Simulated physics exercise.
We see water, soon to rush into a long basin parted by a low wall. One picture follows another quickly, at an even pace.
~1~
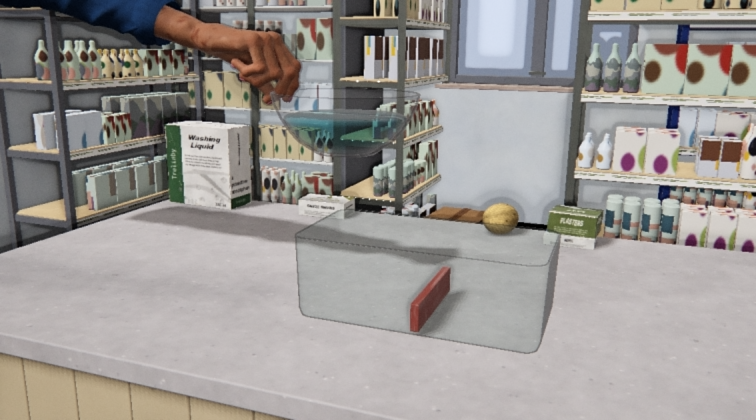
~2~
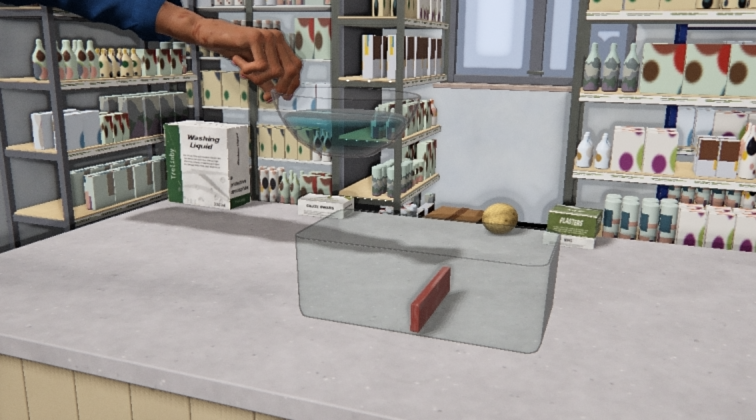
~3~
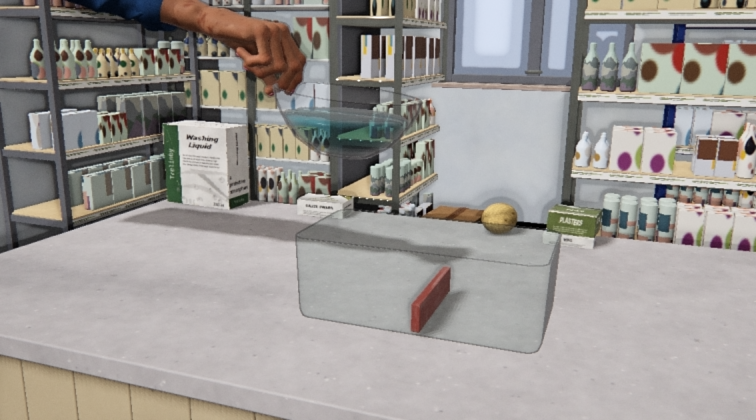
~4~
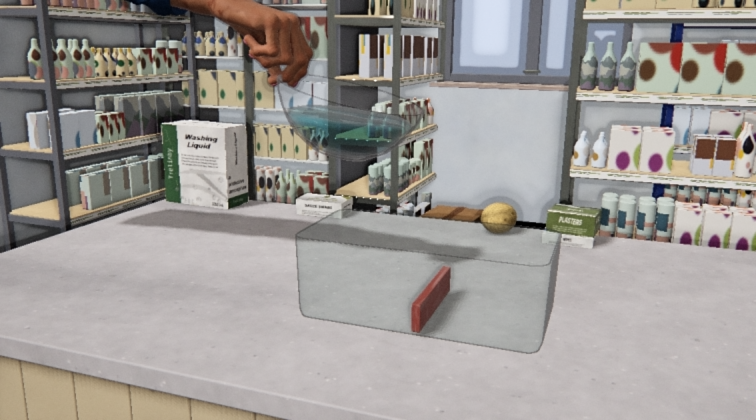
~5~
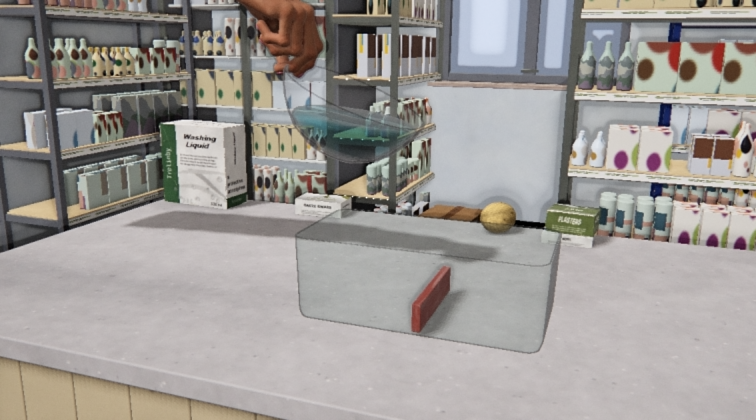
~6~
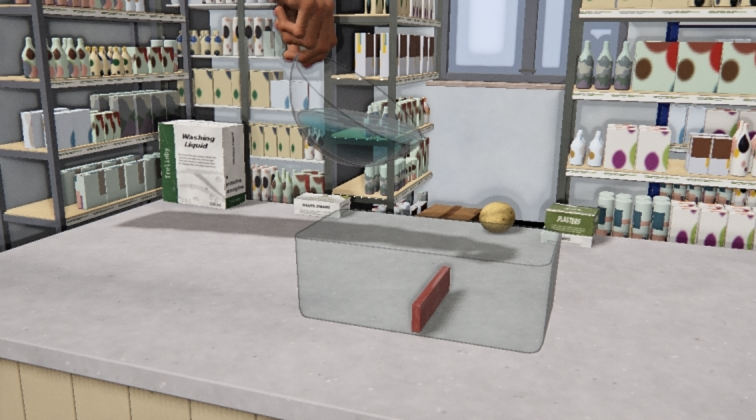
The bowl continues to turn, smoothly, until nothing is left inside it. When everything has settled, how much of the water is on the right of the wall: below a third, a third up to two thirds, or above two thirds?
The right side ends up with a third up to two thirds of it.
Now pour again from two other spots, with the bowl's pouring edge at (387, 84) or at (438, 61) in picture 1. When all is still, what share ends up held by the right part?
In order, roughly 25 percent and 65 percent.
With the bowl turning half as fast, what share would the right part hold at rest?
I'd say close to 70 %.
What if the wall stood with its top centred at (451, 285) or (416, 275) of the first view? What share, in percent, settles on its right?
Note - case one near 30 %, case two near 65 %.
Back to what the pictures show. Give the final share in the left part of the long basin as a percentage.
Some 45 per cent.
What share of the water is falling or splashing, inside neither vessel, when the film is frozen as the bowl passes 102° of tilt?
I'd say some 20 per cent.
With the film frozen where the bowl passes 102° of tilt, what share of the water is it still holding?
0 per cent or so.
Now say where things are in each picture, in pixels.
In the first picture, it leans 0°; its right rim is at (416, 97); the water meets the walls at (292, 113) and (407, 119); the long basin's rim runs from (319, 223) to (555, 249); the wall's top is at (432, 285).
In the second picture, it leans 2°; its right rim is at (417, 99); the water meets the walls at (292, 112) and (408, 120).
In the third picture, it leans 6°; its right rim is at (419, 106); the water meets the walls at (293, 110) and (409, 123).
In the fourth picture, it leans 14°; its right rim is at (420, 116); the water meets the walls at (296, 107) and (411, 126).
In the fifth picture, it leans 23°; its right rim is at (420, 130); the water meets the walls at (300, 106) and (416, 131).
In the sixth picture, it leans 35°; its right rim is at (417, 146); the water meets the walls at (305, 110) and (413, 133); 2 per cent is over the edge.
A moment on, the bowl is tipped right over and 2 per cent is still to pour, 27 is left of the wall and 51 right of it.
Next, the bowl is tipped right over and 0 per cent is still to pour, 39 is left of the wall and 47 right of it.
Then the bowl is tipped right over and 0 per cent is still to pour, 45 is left of the wall and 50 right of it.
Later the bowl is tipped right over and 0 per cent is still to pour, 46 is left of the wall and 49 right of it.
Finally, 46 per cent lies left of the wall, 49 right of it and 5 outside.
